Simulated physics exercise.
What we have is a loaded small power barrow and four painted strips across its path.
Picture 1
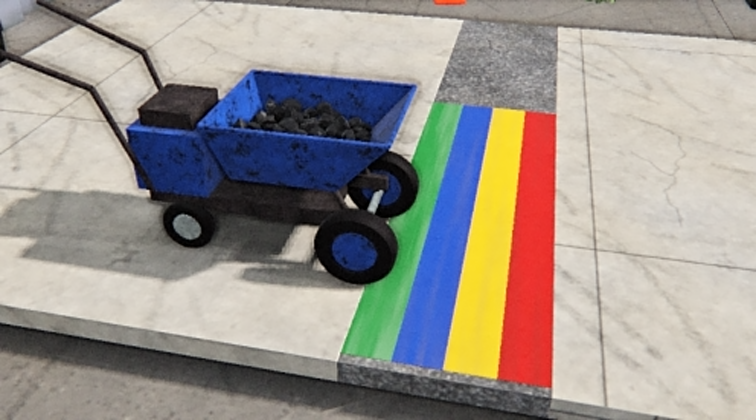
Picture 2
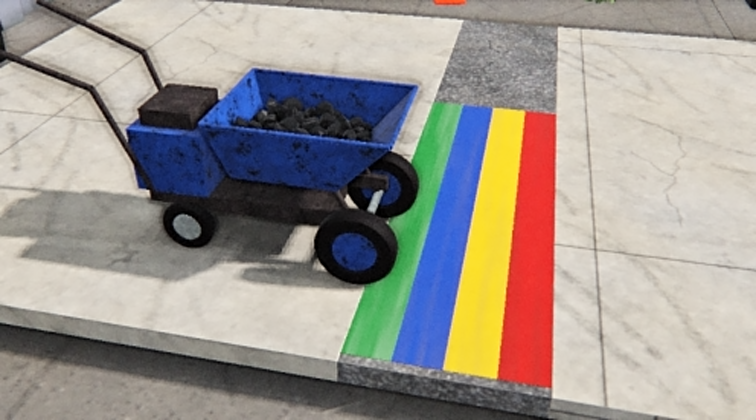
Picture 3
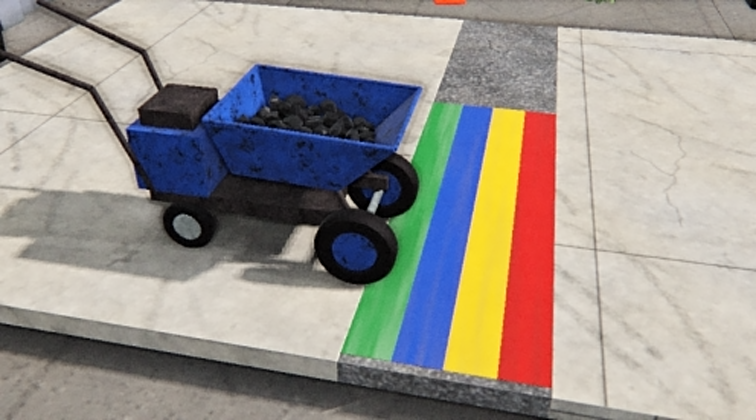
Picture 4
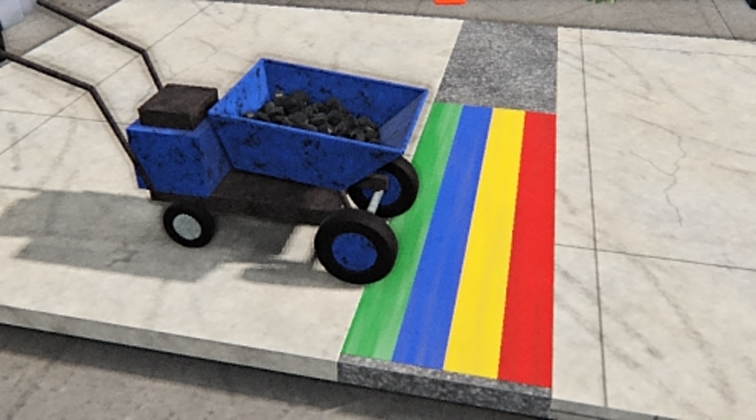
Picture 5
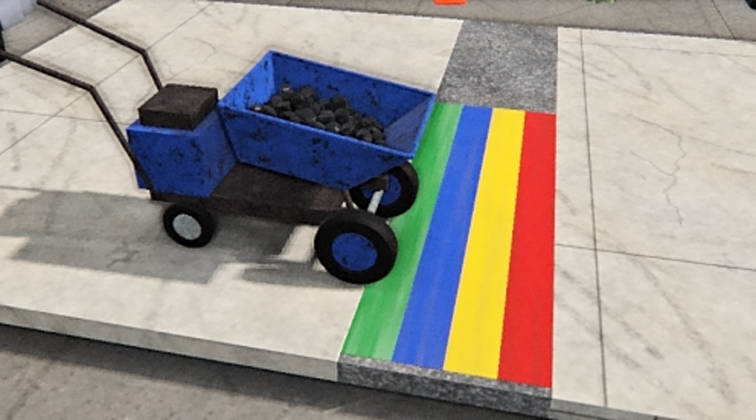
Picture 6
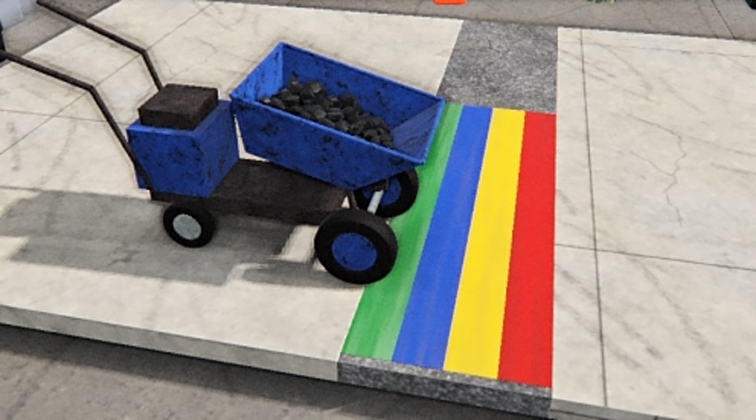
At first, a blue power barrow loaded with dark lumps of coal stands with its skip level beside green, blue, yellow and red strips painted across the pale paving. The skip then tilts gradually forward to the right, its rear rising and front lip dipping, while the wheels stay put.
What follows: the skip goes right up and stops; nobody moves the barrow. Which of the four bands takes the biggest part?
The red one gets the largest share.
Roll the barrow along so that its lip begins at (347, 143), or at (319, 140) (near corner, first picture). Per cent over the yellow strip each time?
Roughly 40 per cent, and 30 per cent.
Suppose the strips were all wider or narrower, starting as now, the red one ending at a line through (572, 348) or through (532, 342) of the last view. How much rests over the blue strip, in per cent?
Near 0 % and 0 %.
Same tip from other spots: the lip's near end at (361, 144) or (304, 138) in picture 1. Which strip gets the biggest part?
One: The strip in yellow. Two: That blue strip.
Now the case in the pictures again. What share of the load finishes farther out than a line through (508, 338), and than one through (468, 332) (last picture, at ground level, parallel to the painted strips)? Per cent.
In turn 60 and 90 in a hundred.
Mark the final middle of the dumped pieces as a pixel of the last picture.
Close to (524, 261).
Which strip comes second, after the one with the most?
Next in line is the yellow one.
Soon, skip tipped steeply; all in the skip.
A while on, skip tipped right over; most in the skip; a small part over the yellow strip; a small part over the red strip.
Towards the end, skip tipped right over; a small part in the skip; about a quarter over the yellow strip; about half over the red strip; about a quarter off the paint.
Finally, skip tipped right over; a stray few in the skip; none over the green strip; a stray few over the blue strip; about a third over the yellow strip; about half over the red strip; about a quarter off the paint.
